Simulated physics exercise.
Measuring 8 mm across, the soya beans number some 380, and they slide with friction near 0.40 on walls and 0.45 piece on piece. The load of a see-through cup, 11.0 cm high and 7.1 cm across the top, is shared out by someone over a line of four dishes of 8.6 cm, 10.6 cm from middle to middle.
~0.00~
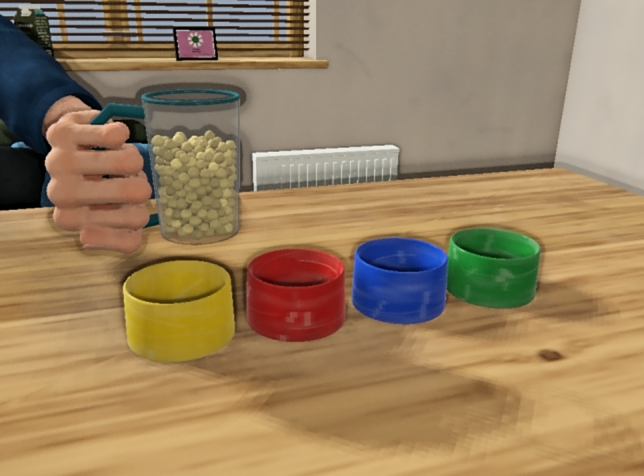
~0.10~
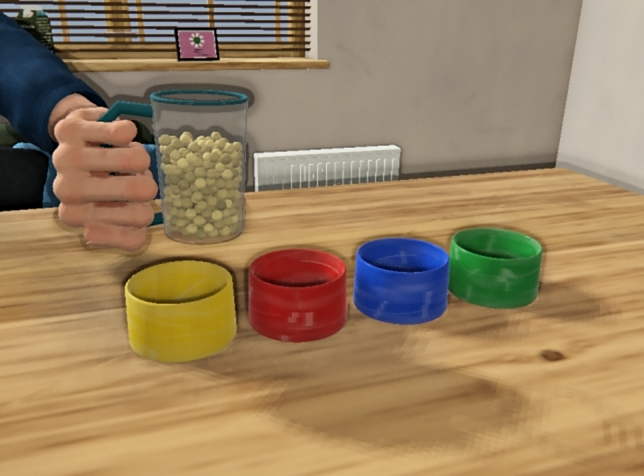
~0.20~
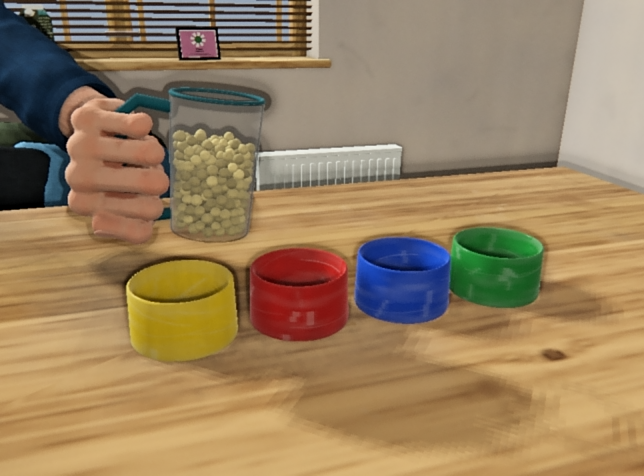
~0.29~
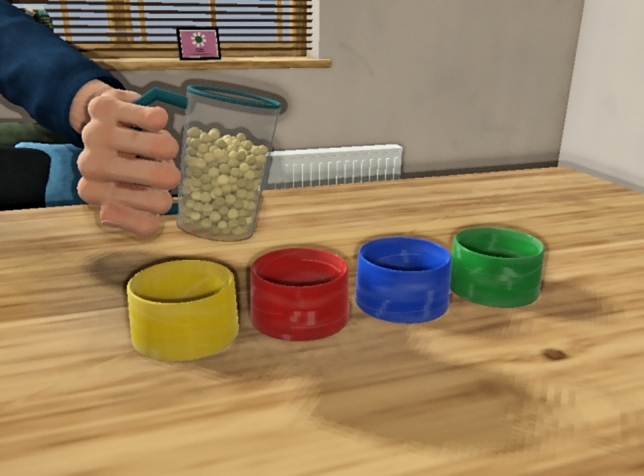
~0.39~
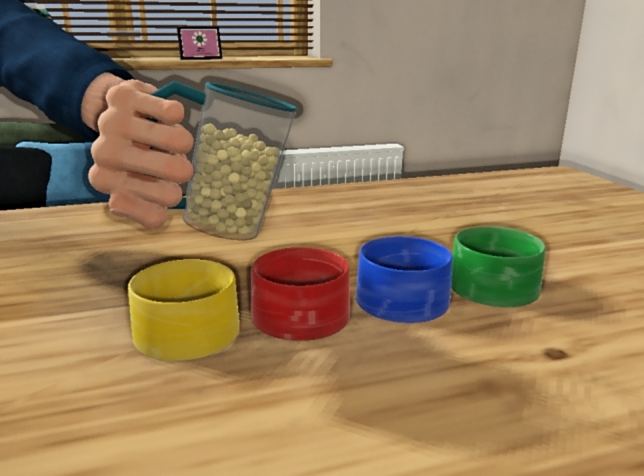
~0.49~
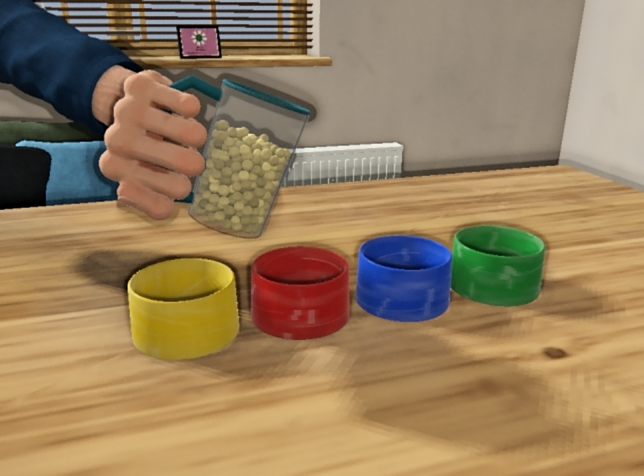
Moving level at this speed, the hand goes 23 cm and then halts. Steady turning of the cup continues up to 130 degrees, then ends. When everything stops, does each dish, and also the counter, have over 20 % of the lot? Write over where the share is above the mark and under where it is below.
Red: Under; blue: Under; green: Over; yellow: Under; counter: Under.
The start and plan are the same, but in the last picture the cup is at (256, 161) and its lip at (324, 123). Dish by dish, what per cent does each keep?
It'd finish with red at 0, blue at 0, green at 50 and yellow at 0.
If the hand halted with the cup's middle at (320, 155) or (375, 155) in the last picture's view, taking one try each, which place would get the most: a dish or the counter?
Blue, then blue.
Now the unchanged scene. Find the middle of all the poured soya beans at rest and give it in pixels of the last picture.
Somewhere near (498, 261) in the last picture.
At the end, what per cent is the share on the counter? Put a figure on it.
The share comes to some 0 percent.
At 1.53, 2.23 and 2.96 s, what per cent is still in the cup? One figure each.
About 100, 90, 0 per cent.
After 1.53 s, tilt 71 degrees; cup holds 100 %.
After 2.23 s, tilt 105 degrees; cup holds 90 %, green 5 %.
Then, at 2.96 s, tilt 130 degrees; cup holds 0 %, green 95 %.
At rest (3.4 s), red 0 %, blue 0 %, green 95 %, yellow 0 %, counter 0 %.
